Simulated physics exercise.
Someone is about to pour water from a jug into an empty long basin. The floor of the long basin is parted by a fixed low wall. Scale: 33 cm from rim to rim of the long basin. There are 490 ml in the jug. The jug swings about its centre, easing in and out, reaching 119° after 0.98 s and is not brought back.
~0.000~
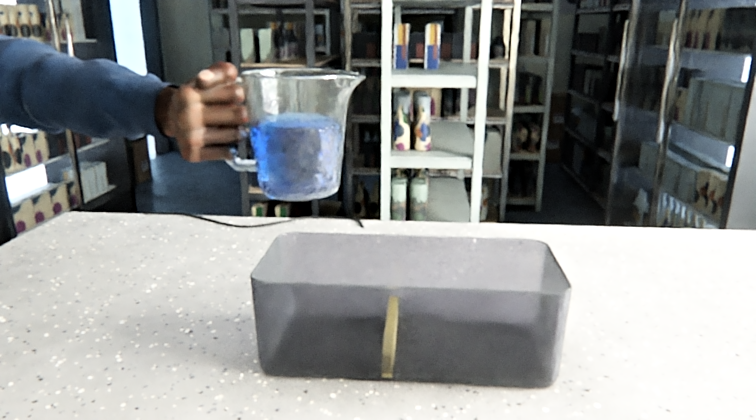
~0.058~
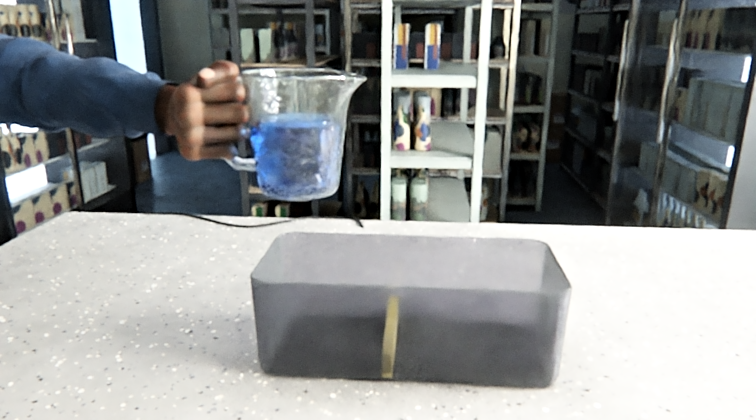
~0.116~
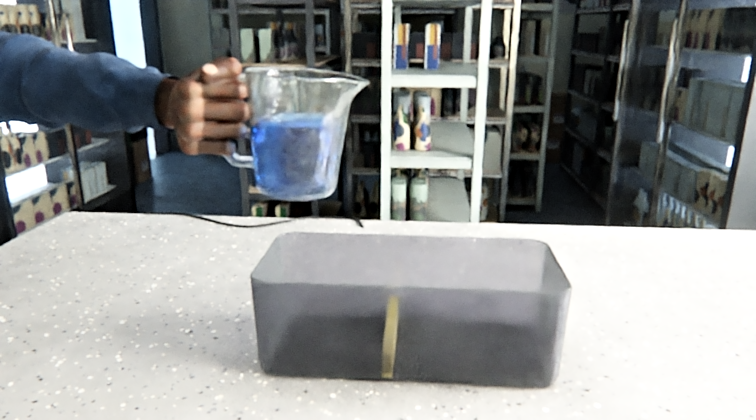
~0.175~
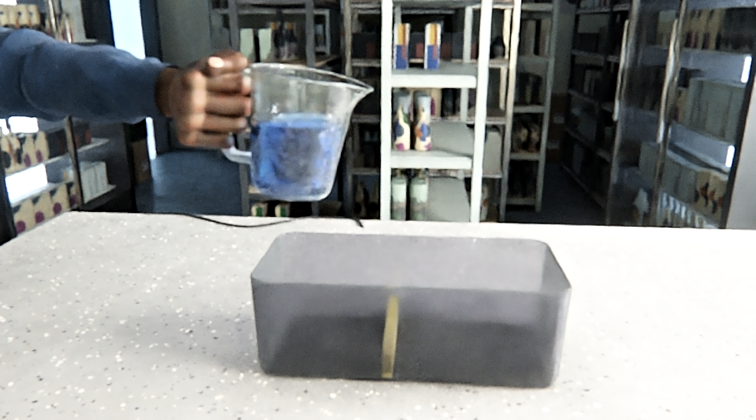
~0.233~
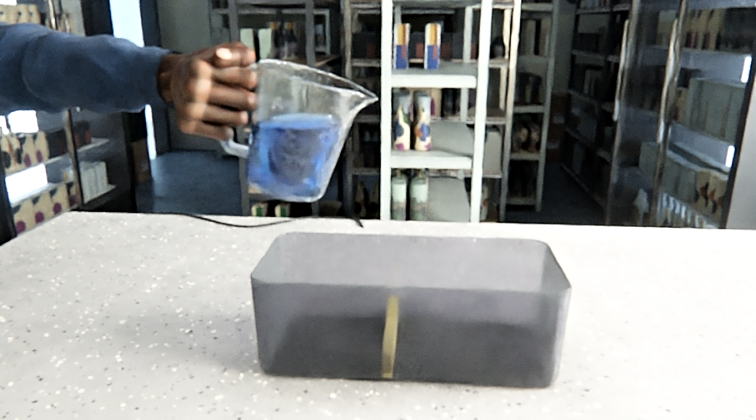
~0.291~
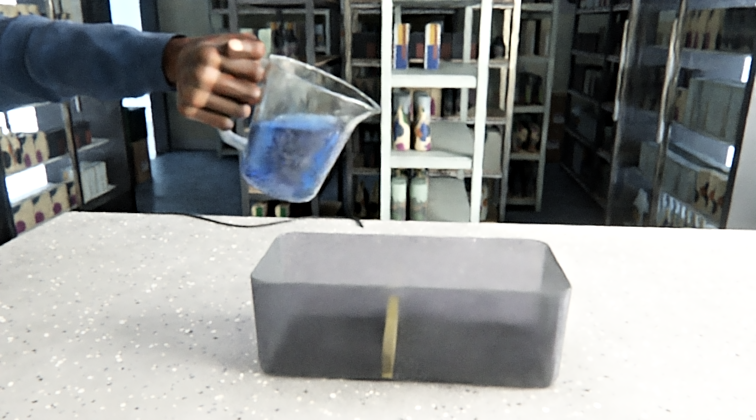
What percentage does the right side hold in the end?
Roughly 74 per cent is past the wall.
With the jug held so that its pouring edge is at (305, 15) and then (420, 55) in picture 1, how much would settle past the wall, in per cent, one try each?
In turn about 10 and 80 per cent.
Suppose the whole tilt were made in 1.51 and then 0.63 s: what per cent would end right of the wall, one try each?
In turn about 80 and 60 per cent.
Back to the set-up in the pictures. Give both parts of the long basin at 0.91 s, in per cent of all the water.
Near 12 on the left, 68 on the right.
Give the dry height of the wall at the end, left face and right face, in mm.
Left about 22 mm, right about 14 mm.
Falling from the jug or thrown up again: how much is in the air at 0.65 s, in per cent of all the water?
Near 20 in a hundred.
After 0.65 s the tilt is 88° and 74 per cent is still to pour, 0 is left of the wall and 5 right of it.
After 0.91 s the tilt is 117° and 9 per cent is still to pour, 12 is left of the wall and 68 right of it.
After 1.18 s the tilt is 119° and 0 per cent is still to pour, 24 is left of the wall and 75 right of it.
After 1.48 s the tilt is 119° and 0 per cent is still to pour, 25 is left of the wall and 74 right of it.
In the end 24 per cent lies left of the wall, 74 right of it and 1 outside.
